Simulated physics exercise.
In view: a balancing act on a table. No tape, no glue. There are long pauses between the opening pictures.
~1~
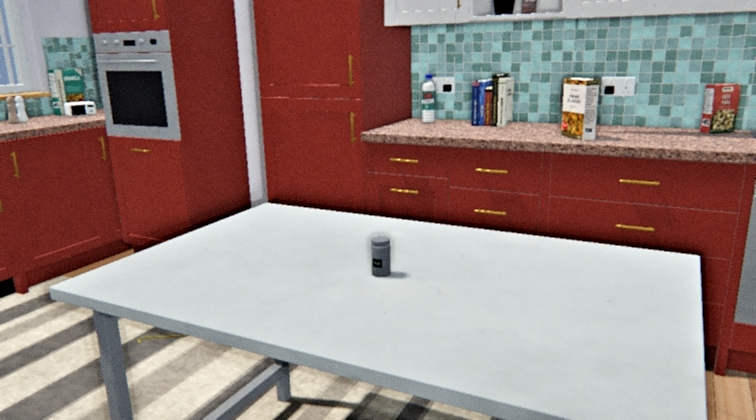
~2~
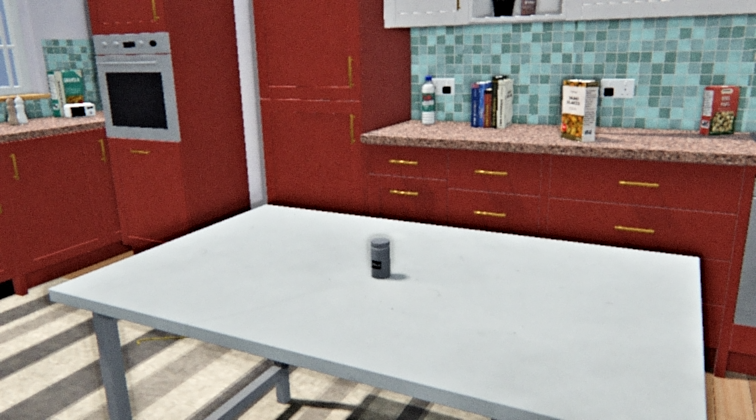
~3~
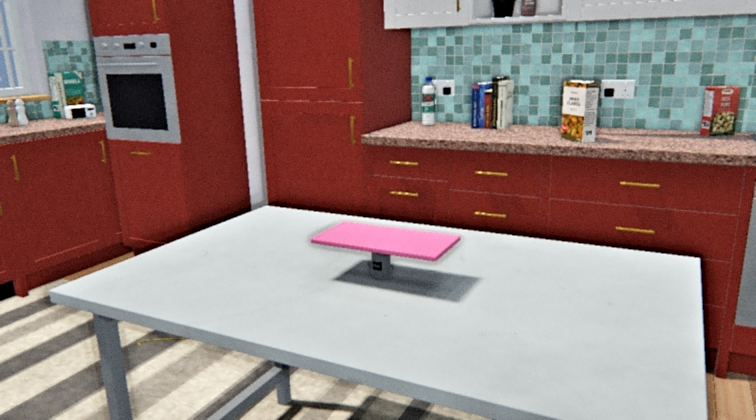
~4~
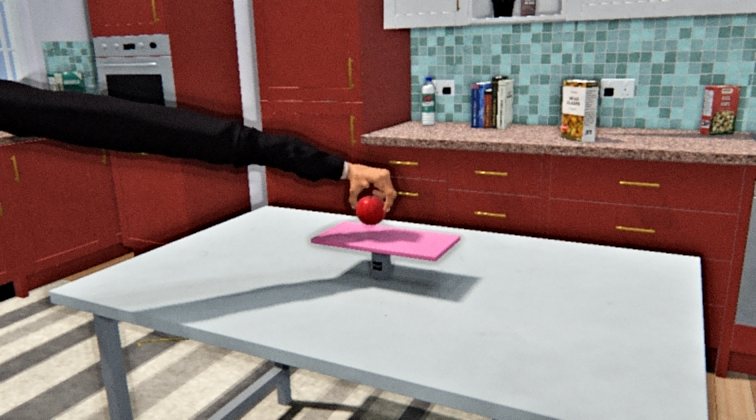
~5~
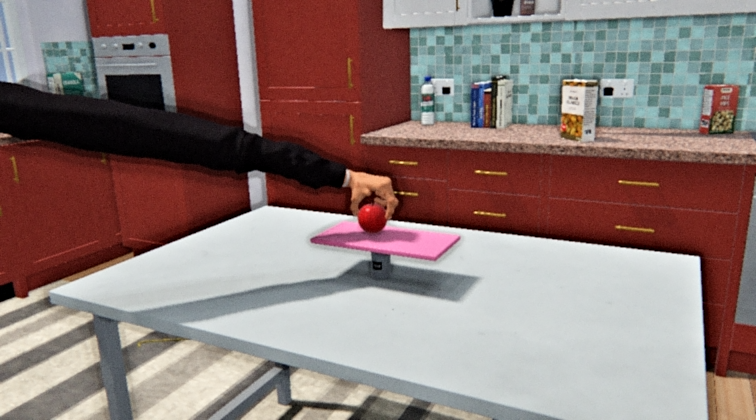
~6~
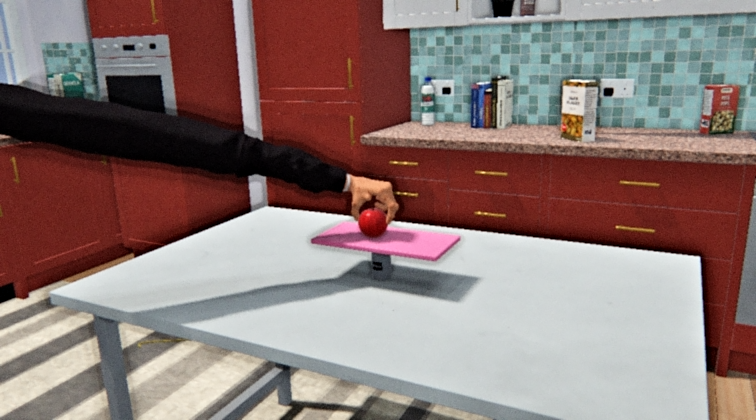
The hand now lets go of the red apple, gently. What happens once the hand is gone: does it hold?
In the end the stack holds.
Then, 0.20 s on from there, no change.
Then, 0.40 s on from there, red apple resting near (373, 224).
In the end, all 3 unmoved. At the end, from the last picture's camera, red apple near (373, 224). The stack stays up.
